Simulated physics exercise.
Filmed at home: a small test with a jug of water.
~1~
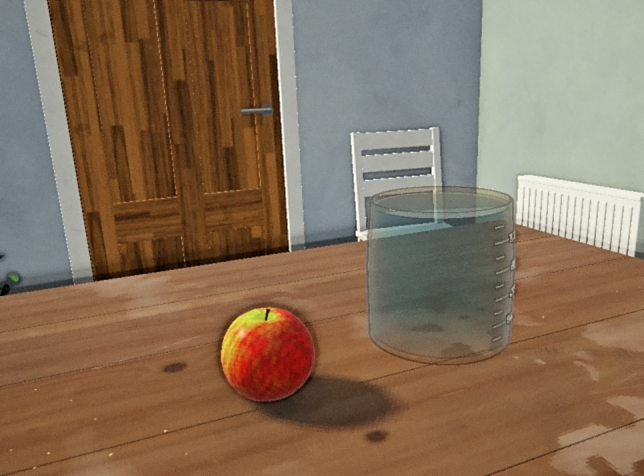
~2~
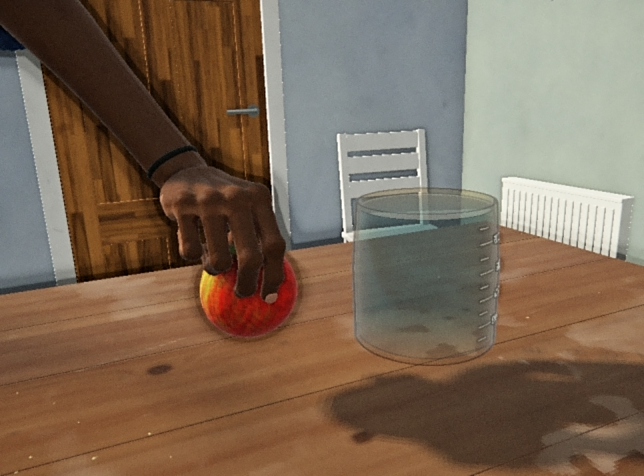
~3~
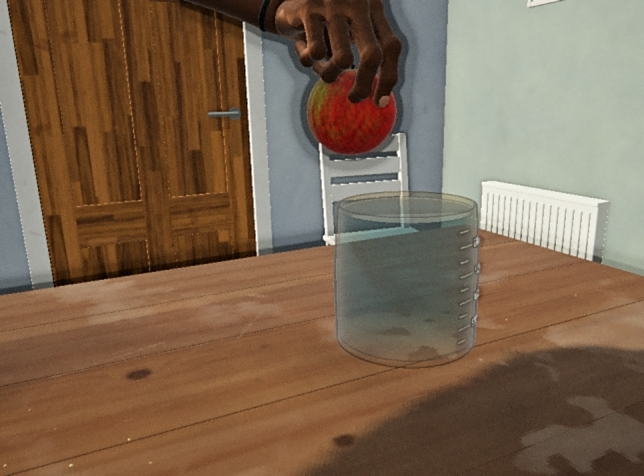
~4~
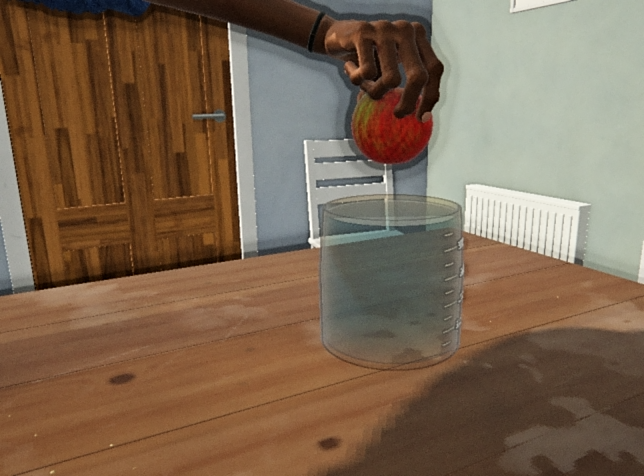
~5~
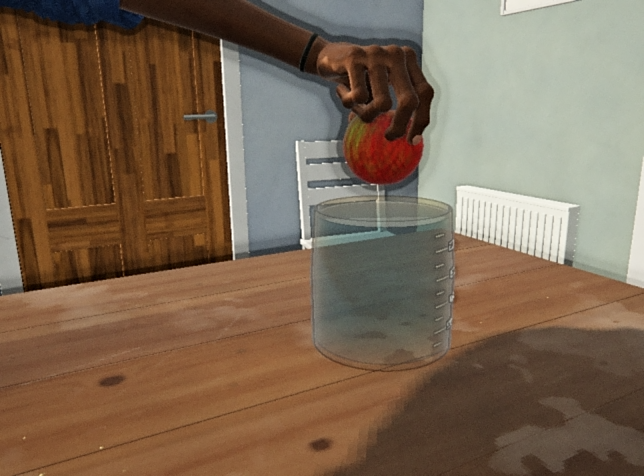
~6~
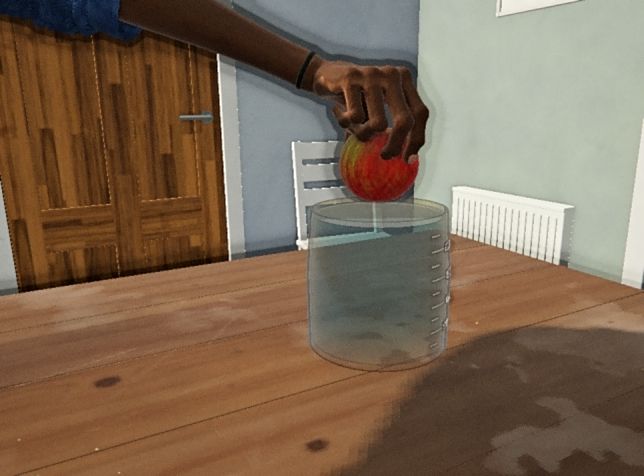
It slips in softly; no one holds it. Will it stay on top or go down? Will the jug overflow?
In the end the water fails to sink; the jug fails to hold it all.
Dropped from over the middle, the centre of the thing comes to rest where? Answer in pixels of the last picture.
(378, 224), give or take.
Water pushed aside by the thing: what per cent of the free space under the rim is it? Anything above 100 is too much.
About 220 percent.
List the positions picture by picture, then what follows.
In the first frame, the apple lies on the top at (269, 353); jug (438, 264) nearly full.
The second frame shows a hand picks up the apple at (250, 289); jug nearly full, surface at (425, 205).
In the third frame, the apple is carried over at (351, 112); jug (405, 268) nearly full.
In the fourth frame, the apple is above the jug at (392, 125); jug nearly full, surface at (391, 212).
The fifth frame shows the apple comes down at (383, 146); jug (381, 272) nearly full.
In the sixth frame, the apple is just over the surface at (379, 164); jug nearly full, surface at (378, 213).
Next, the apple enters the water; the jug is full to the brim.
After that, the apple comes up again; the jug is full to the brim; it has run over.
Finally, the apple rides on the surface; the jug is full to the brim; it has run over.
